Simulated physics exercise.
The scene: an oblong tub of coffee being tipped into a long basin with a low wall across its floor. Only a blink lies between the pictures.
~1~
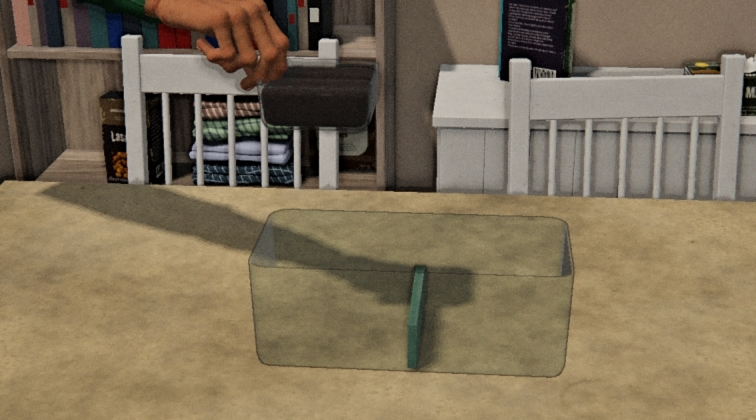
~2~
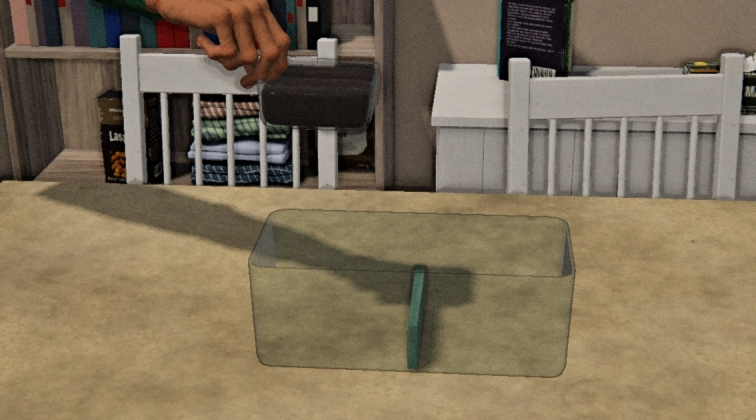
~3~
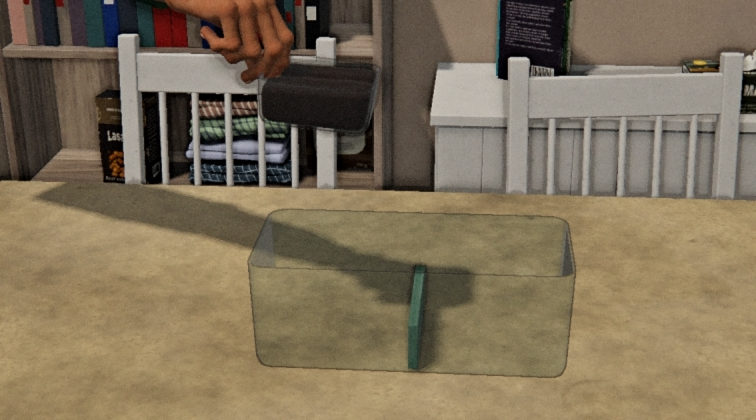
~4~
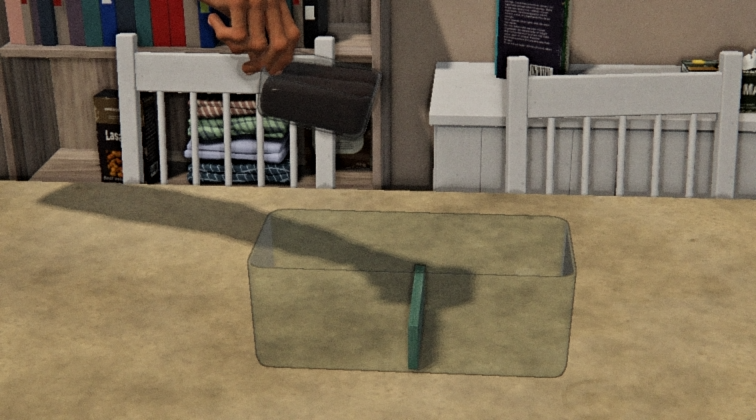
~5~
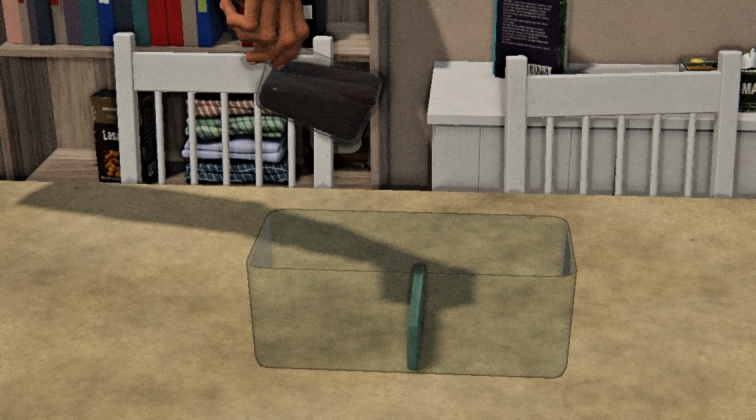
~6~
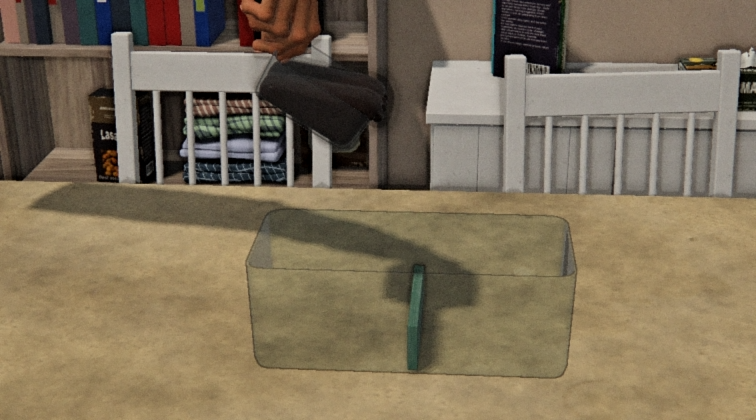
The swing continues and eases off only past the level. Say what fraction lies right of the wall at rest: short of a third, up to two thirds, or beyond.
In the end over two thirds is right of the wall.
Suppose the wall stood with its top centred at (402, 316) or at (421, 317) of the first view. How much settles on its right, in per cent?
Roughly 75 per cent, and 70 per cent.
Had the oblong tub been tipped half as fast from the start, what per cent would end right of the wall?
About 75 per cent.
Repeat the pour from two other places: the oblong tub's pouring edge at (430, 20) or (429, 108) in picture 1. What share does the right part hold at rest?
Near 85 % and 90 %.
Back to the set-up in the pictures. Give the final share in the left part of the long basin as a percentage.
Near 25 %.
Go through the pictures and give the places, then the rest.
In the first picture, it leans 0°; its right rim is at (375, 76); the coffee meets the walls at (268, 78) and (373, 79); the long basin's rim runs from (260, 238) to (570, 248); the wall's top is at (417, 295).
In the second picture, it leans 1°; its right rim is at (375, 77); the coffee meets the walls at (268, 77) and (373, 80).
In the third picture, it leans 6°; its right rim is at (376, 81); the coffee meets the walls at (269, 75) and (374, 82).
In the fourth picture, it leans 13°; its right rim is at (377, 87); the coffee meets the walls at (270, 73) and (376, 83).
In the fifth picture, it leans 22°; its right rim is at (377, 96); the coffee meets the walls at (269, 72) and (375, 88); 3 per cent is over the edge.
In the sixth picture, it leans 33°; its right rim is at (375, 106); the coffee meets the walls at (266, 71) and (363, 90); 10 per cent is over the edge.
A moment on, the oblong tub is tipped on its side and 9 per cent is still to pour, 2 is left of the wall and 32 right of it.
Next, the oblong tub is tipped right over and 2 per cent is still to pour, 17 is left of the wall and 77 right of it.
Then the oblong tub is tipped right over and 0 per cent is still to pour, 22 is left of the wall and 76 right of it.
Later the oblong tub is tipped right over and 0 per cent is still to pour, 23 is left of the wall and 76 right of it.
Finally, 23 per cent lies left of the wall, 76 right of it and 1 outside.
